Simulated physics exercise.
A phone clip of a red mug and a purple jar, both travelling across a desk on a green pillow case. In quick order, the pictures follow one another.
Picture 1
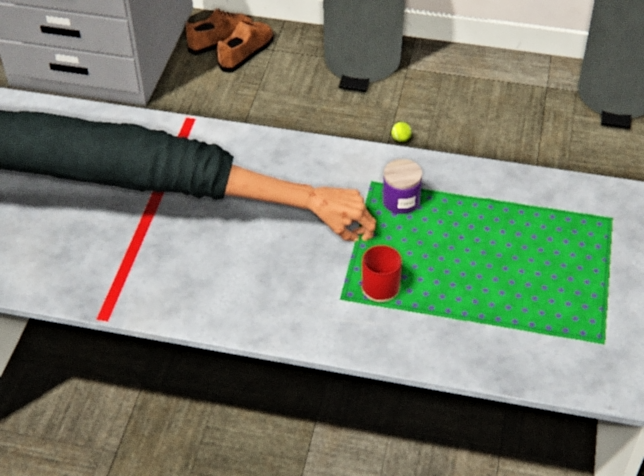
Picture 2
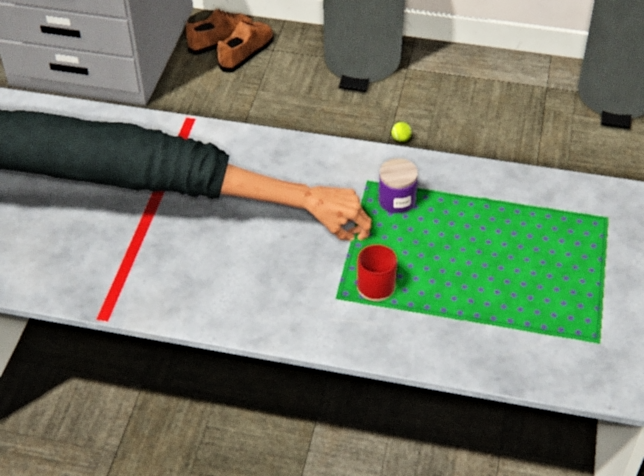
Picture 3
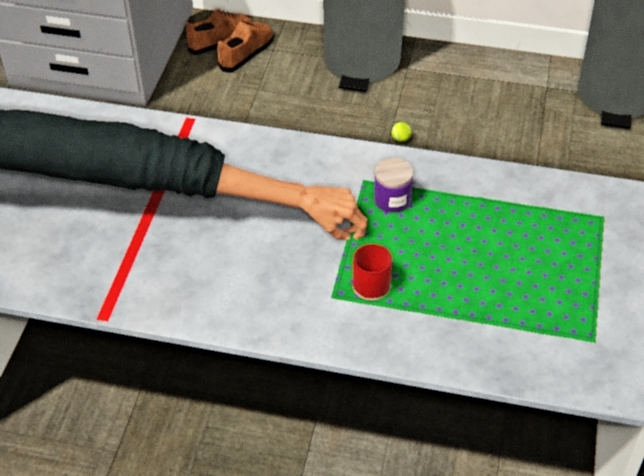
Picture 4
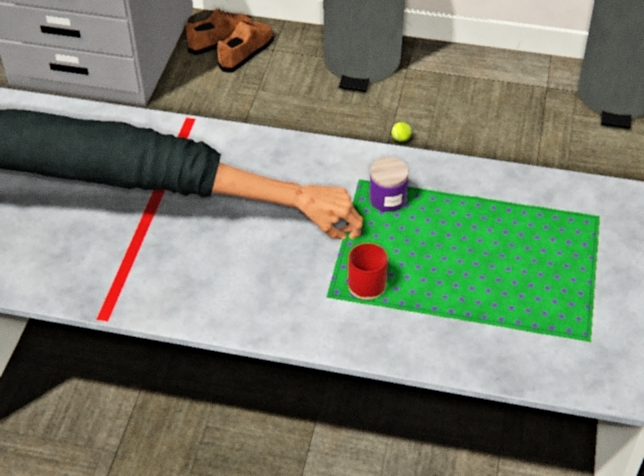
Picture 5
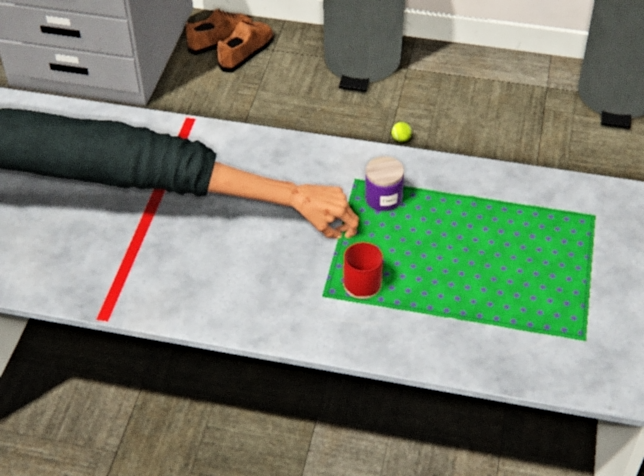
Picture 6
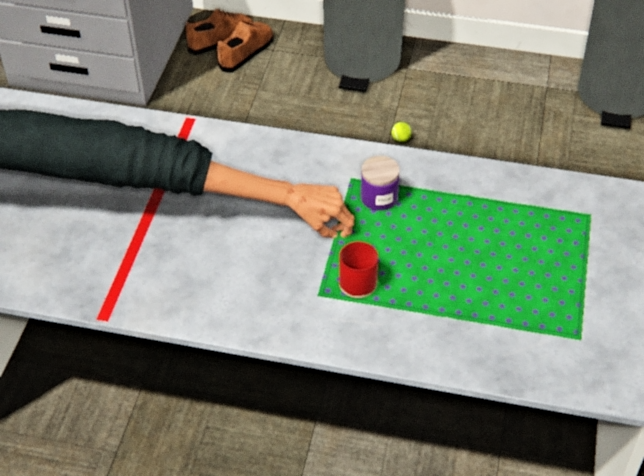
A hand pulling a green patterned cloth slightly left across a desk, carrying a red mug and purple jar toward red tape.
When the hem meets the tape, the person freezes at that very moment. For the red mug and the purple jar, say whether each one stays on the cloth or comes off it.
Here is how it goes: The red mug stays put; the purple jar stays put.
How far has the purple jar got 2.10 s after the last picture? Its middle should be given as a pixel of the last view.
You'd spot it somewhere around (204, 157).
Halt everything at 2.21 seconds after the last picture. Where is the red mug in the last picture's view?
Position at that instant: (164, 238).
Then, 2.10 s later than the last view, hem at the tape; red mug on the cloth near (170, 239); purple jar on the cloth near (203, 157).
Then, 2.21 s later than the last view, hem at the tape; red mug on the cloth near (164, 238); purple jar on the cloth near (198, 156).
Finally, hem at the tape; red mug on the cloth near (164, 238); purple jar on the cloth near (198, 156). The red mug stays on the cloth and the purple jar remains aboard.
